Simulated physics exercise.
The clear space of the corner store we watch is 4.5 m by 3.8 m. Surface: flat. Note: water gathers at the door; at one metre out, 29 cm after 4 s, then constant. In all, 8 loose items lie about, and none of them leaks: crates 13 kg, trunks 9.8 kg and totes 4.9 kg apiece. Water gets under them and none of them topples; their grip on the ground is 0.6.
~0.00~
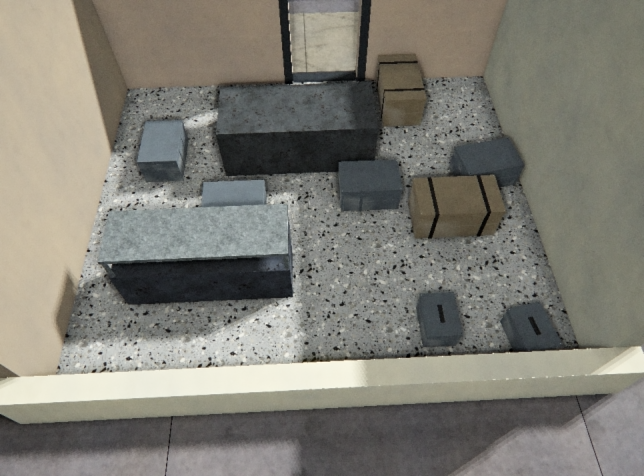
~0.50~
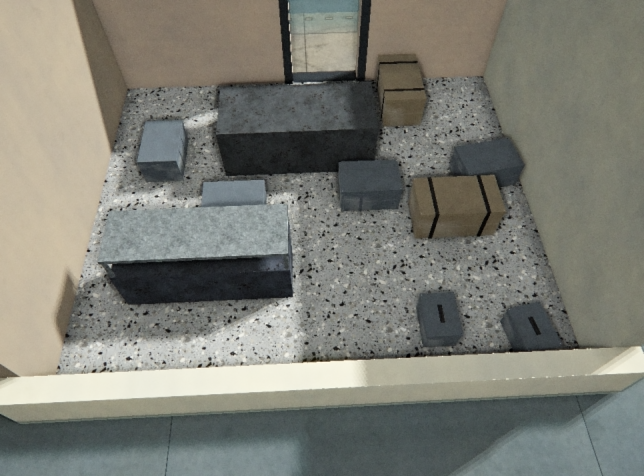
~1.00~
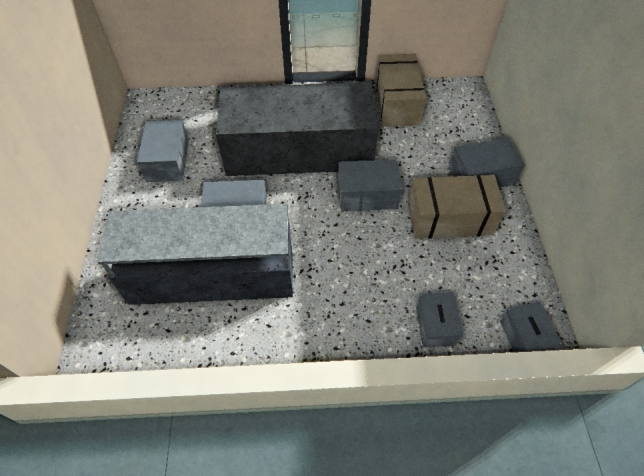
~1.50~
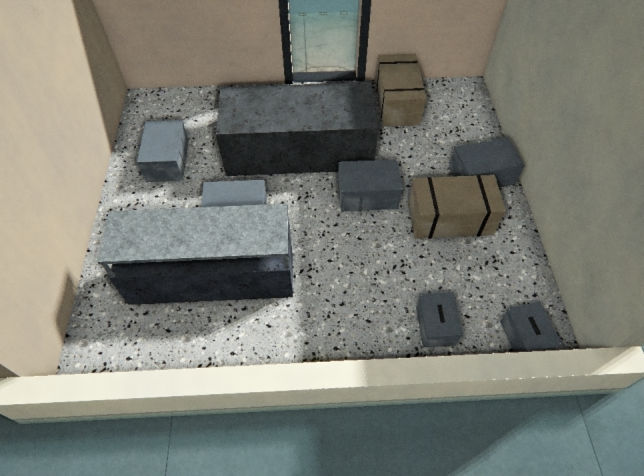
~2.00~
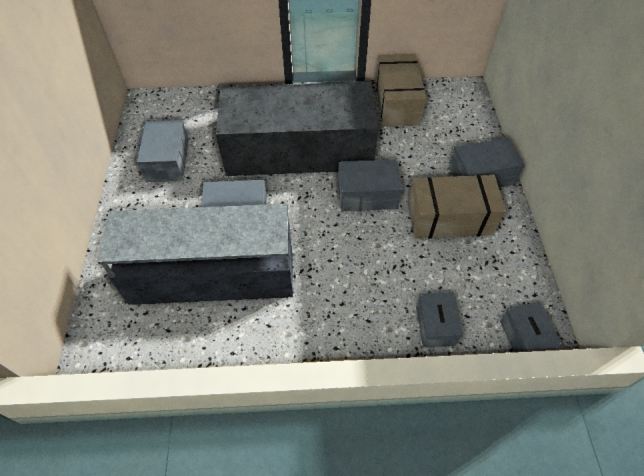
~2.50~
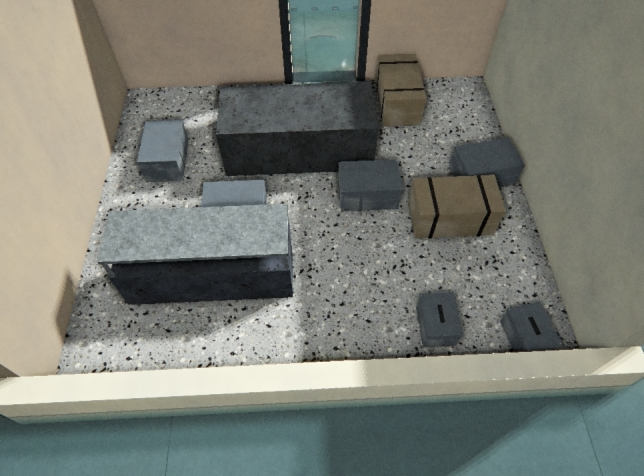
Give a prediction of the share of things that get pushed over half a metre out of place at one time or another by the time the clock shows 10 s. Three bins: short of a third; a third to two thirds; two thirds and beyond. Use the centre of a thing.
The portion should come out one third up to two thirds.
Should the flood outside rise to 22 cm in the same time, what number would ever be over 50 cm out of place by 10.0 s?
That would make 3 of them.
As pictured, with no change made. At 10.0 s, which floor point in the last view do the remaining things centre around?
Close to (330, 244).
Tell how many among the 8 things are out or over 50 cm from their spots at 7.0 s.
The answer is 3.
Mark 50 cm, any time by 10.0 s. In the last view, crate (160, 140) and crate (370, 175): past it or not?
In turn: Below the mark, below the mark.
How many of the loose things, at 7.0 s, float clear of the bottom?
My tally comes to 1.
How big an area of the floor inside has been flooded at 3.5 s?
Somewhere around 2.5 m2, roughly.
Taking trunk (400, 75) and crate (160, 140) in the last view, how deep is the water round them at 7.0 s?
Roughly 10 and 4 cm.
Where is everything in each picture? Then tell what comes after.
In the first picture, a crate at (233, 197), on the bottom; a trunk at (401, 76), on the bottom; water covers 0.0 m2; 0 of 8 have shifted.
In the second picture, a crate at (233, 197) rests on the ground; a trunk at (401, 76), on the bottom; water covers 0.0 m2; 0 of 8 have shifted.
In the third picture, a crate at (233, 197) rests on the ground; a trunk at (401, 76), on the bottom; water covers 0.0 m2; 0 of 8 have shifted.
In the fourth picture, a crate at (233, 197) rests on the ground; a trunk at (401, 76) rests on the ground; 0.0 m2 under water; 0 of 8 have shifted.
In the fifth picture, a crate at (233, 197), on the bottom; a trunk at (401, 76) rests on the ground; 0.2 m2 under water; 0 of 8 have shifted.
In the sixth picture, a crate at (233, 197) rests on the ground; a trunk at (401, 76), on the bottom; 0.7 m2 under water; 0 of 8 have shifted.
After 3.5 s 0 of 8 are over 50 cm from their spots; 0 afloat.
After 4.5 s 1 of 8 are over 50 cm from their spots; 0 afloat.
After 7.0 s 3 of 8 are over 50 cm from their spots; 1 afloat.
After 10.0 s 5 of 8 are over 50 cm from their spots, and 5 have been at some point; 5 afloat.
